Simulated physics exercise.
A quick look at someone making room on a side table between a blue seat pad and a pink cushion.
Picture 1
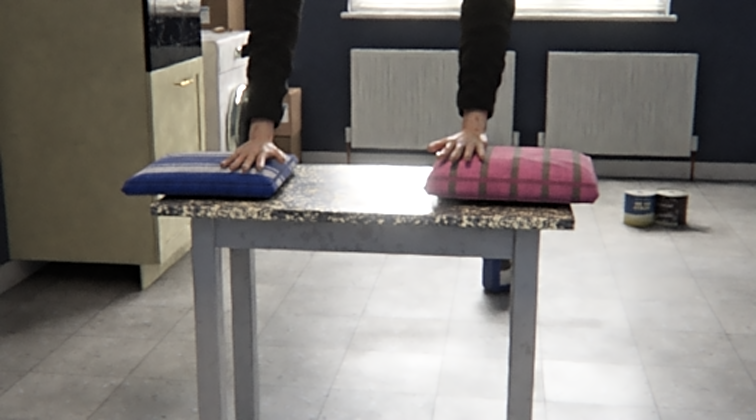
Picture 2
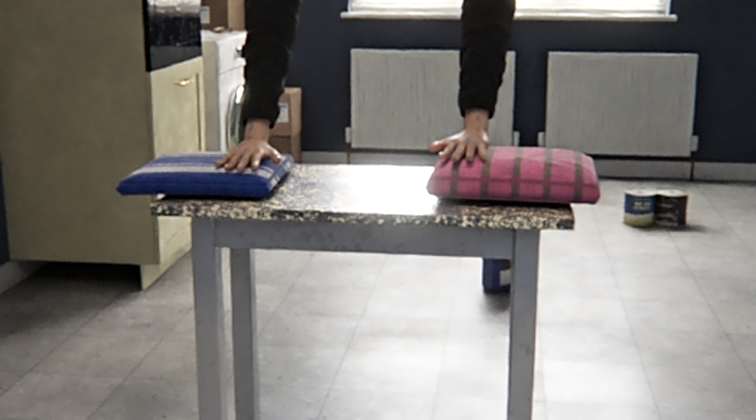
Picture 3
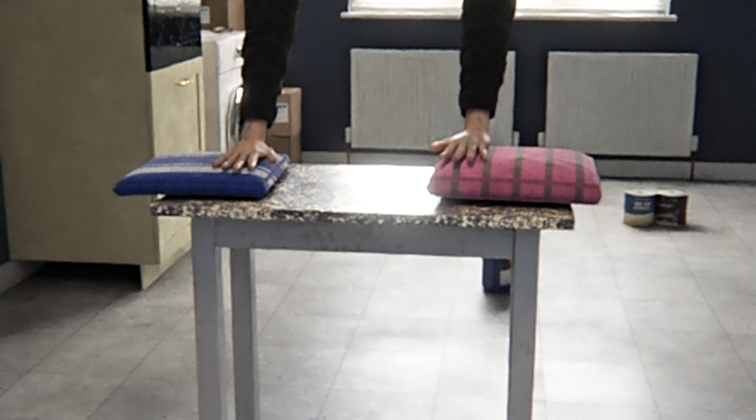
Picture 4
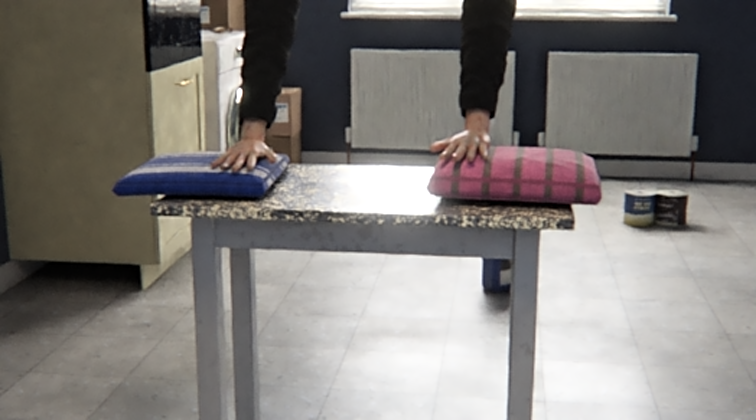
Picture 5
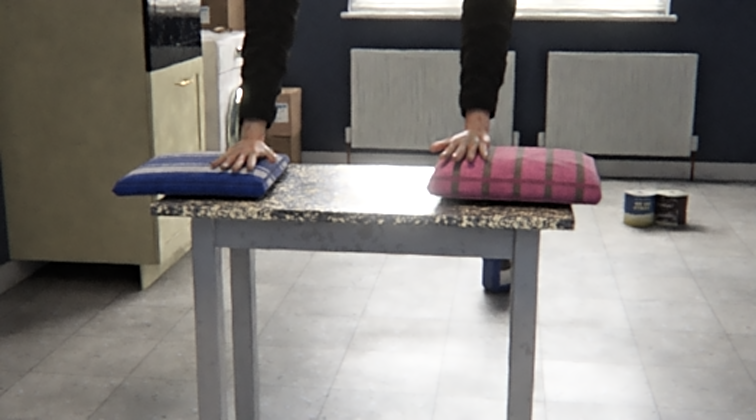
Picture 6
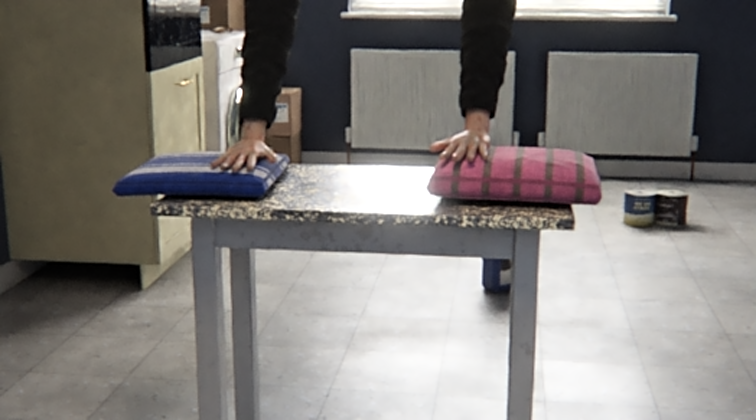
Blue seat pad shifting slightly left under a hand on a speckled side table, then resting still opposite a pink checked cushion.
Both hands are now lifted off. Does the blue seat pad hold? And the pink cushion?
Outcome: The blue seat pad remains on top, the pink cushion holds its place.
Then, 0.32 s on from there, seat pad as it was left; cushion as it was left.
In the end, seat pad as it was left; cushion as it was left. The blue seat pad holds its place and the pink cushion stays up there.
